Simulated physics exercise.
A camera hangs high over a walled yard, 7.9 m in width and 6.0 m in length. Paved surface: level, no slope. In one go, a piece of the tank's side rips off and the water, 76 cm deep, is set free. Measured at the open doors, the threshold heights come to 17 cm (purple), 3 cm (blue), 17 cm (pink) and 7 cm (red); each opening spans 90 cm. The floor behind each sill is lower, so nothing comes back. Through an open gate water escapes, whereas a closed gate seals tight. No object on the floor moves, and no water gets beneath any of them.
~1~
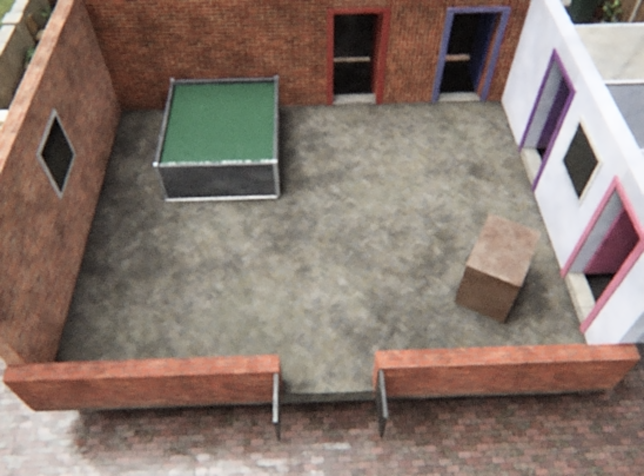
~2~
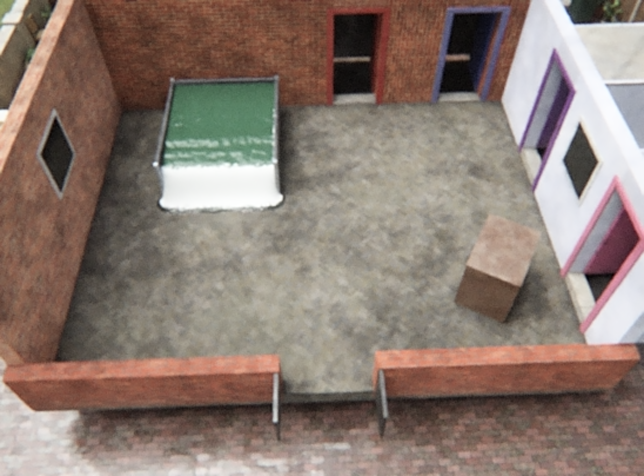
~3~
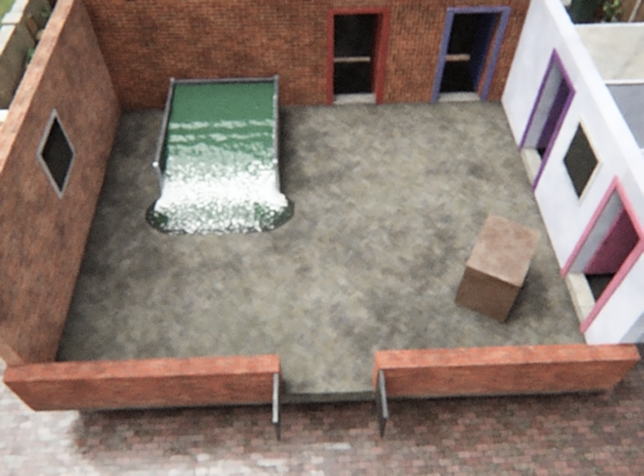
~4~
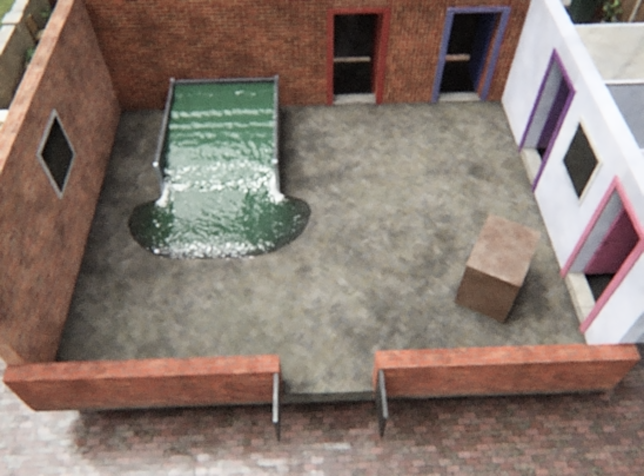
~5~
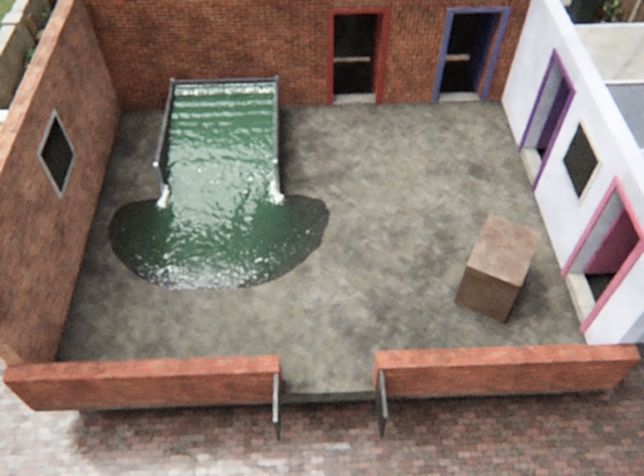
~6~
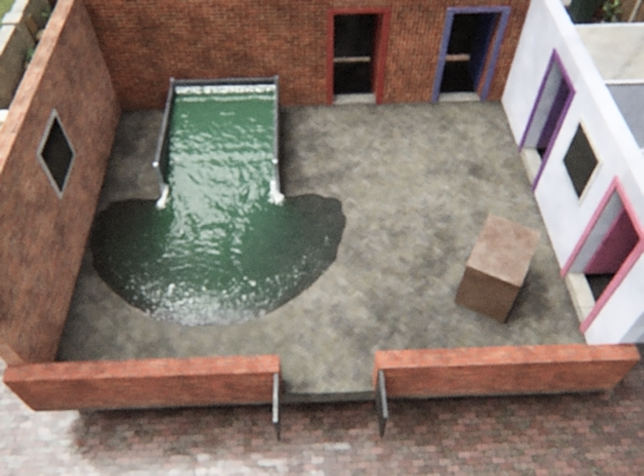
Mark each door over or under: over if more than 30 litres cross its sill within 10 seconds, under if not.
Marks: Purple door: Under; blue door: Over; pink door: Under; red door: Under.
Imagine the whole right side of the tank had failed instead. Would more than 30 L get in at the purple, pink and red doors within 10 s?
In that case, purple door: More than that, pink door: Less than that, red door: More than that.
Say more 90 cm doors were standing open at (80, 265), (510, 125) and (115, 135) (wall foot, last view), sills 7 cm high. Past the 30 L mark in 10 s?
Door 1: Higher; door 2: Lower; door 3: Higher.
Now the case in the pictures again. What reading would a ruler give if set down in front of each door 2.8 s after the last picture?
In centimetres, the purple door has 0, the blue door 0, the pink door 1 and the red door 0.
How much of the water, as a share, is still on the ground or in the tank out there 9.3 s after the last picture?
Close to 80 in a hundred remains.
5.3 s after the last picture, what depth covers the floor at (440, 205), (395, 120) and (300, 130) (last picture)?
4, 0 and 0 cm.
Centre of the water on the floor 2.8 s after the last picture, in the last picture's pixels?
I'd put it close to (219, 273).
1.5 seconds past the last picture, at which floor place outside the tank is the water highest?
Roughly pixel (61, 386).
Then, 0.7 s after the last picture water covers 40 % of the floor and is deepest (38 cm) near (200, 381); purple door not reached, blue door not reached, pink door not reached, red door not reached.
Then, 1.5 s after the last picture water covers 45 % of the floor and is deepest (50 cm) near (61, 386); purple door not reached, blue door not reached, pink door not reached, red door not reached.
Then, 2.8 s after the last picture water covers 50 % of the floor and is deepest (28 cm) near (48, 386); purple door not reached, blue door not reached, pink door not reached, red door not reached.
Then, 5.3 s after the last picture water covers 75 % of the floor and is deepest (22 cm) near (586, 367); purple door 2 cm at the sill, 0 L in, blue door not reached, pink door 15 cm at the sill, 2 L in, red door not reached.
Then, 9.3 s after the last picture water covers 90 % of the floor and is deepest (14 cm) near (500, 114); purple door 8 cm at the sill, 0 L in, blue door 12 cm at the sill, 95 L in, pink door 9 cm at the sill, 2 L in, red door 6 cm at the sill, 0 L in.
